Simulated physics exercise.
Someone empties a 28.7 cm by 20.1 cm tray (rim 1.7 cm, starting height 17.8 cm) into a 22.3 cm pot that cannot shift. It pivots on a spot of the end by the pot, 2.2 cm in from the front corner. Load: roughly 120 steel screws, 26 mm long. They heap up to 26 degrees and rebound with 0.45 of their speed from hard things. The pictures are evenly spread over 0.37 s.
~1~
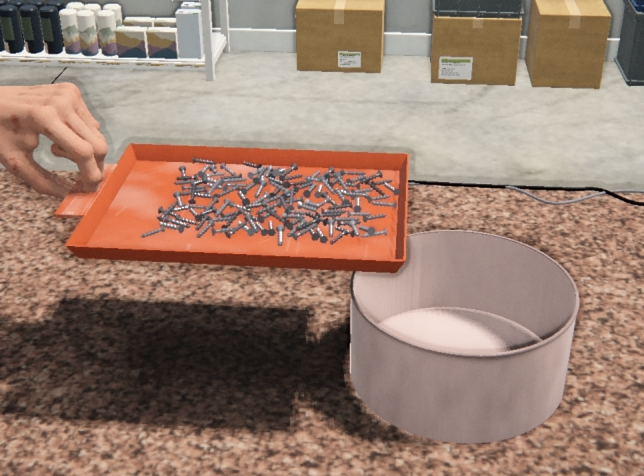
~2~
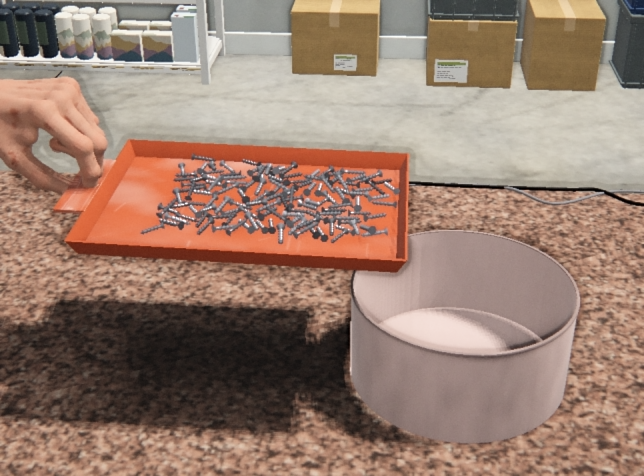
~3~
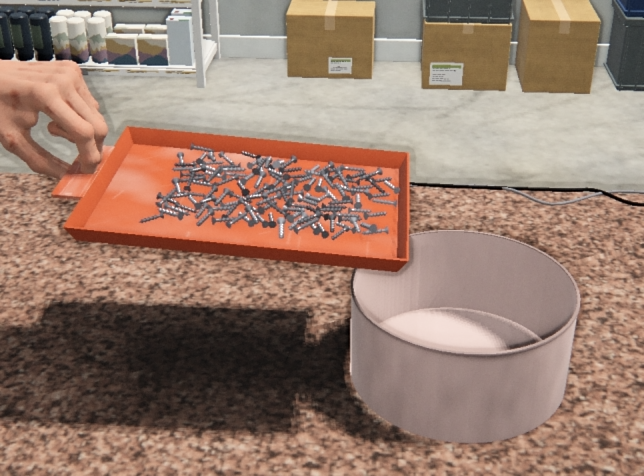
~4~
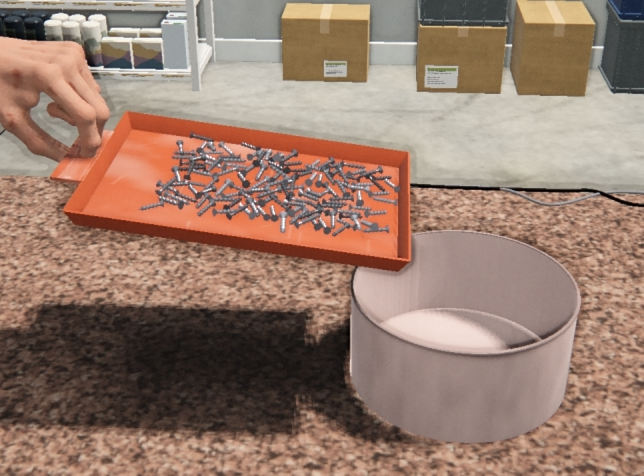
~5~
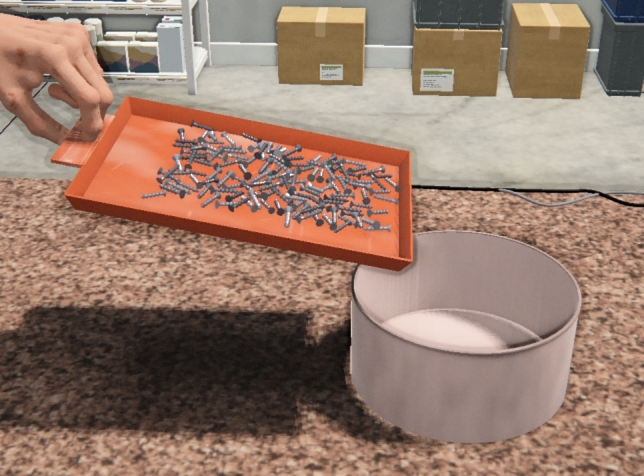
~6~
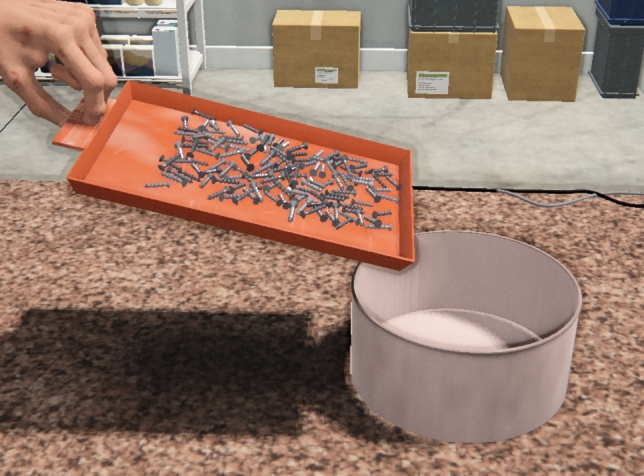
A hand at the left steadily lifts the handle end of a shallow orange tray, tilting it down toward the right, while its heap of steel screws stays spread across the middle and the background boxes drift slightly left and upward as the view shifts. A round, empty, pale pinkish-grey pot stands still beneath the tray's right end. The speckled brown counter is seen from slightly above, with cardboard boxes and shelves behind.
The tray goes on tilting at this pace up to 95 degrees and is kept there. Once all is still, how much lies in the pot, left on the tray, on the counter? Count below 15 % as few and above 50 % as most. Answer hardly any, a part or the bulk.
In the pot: The bulk; left on the tray: Hardly any; on the counter: Hardly any.
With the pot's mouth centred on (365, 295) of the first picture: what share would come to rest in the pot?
Some 75 per cent.
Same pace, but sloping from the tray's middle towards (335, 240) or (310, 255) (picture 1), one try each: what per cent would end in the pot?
Some 55 and 20 per cent.
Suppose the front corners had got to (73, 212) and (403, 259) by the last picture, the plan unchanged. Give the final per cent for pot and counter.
Pot 10, counter 90.
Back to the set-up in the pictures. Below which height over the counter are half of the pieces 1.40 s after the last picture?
About 18 cm.
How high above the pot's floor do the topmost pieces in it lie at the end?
Some 2.0 cm.
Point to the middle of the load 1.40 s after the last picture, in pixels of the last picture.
Near (427, 219).
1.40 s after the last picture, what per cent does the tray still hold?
Roughly 60 per cent.
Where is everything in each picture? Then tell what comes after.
Tray tilt 0 degrees, front corners at (77, 241) and (396, 256); middle of the pieces at (274, 199); pot at (463, 286), in the first frame.
Tray tilt 1 degrees, front corners at (76, 237) and (397, 255); middle of the pieces at (274, 197), in the second frame.
Tray tilt 4 degrees, front corners at (75, 223) and (399, 255), lowest corner right front; middle of the pieces at (274, 190), in the third frame.
Tray tilt 7 degrees, front corners at (75, 207) and (401, 255), lowest corner right front; middle of the pieces at (274, 183), in the fourth frame.
Tray tilt 11 degrees, front corners at (76, 192) and (403, 254), lowest corner right front; middle of the pieces at (276, 177), in the fifth frame.
Tray tilt 14 degrees, front corners at (78, 175) and (405, 254), lowest corner right front; middle of the pieces at (277, 170); pot at (465, 285), in the sixth frame.
Then, 0.84 s after the last picture, tilt 52 degrees; the tray holds 95 %, the pot 5 %.
Then, 1.40 s after the last picture, tilt 77 degrees; the tray holds 60 %, the pot 25 %.
Then, 2.02 s after the last picture, tilt 95 degrees; the tray holds 0 %, the pot 95 %.
In the end, pot 95 %, tray 0 %, counter 5 %.
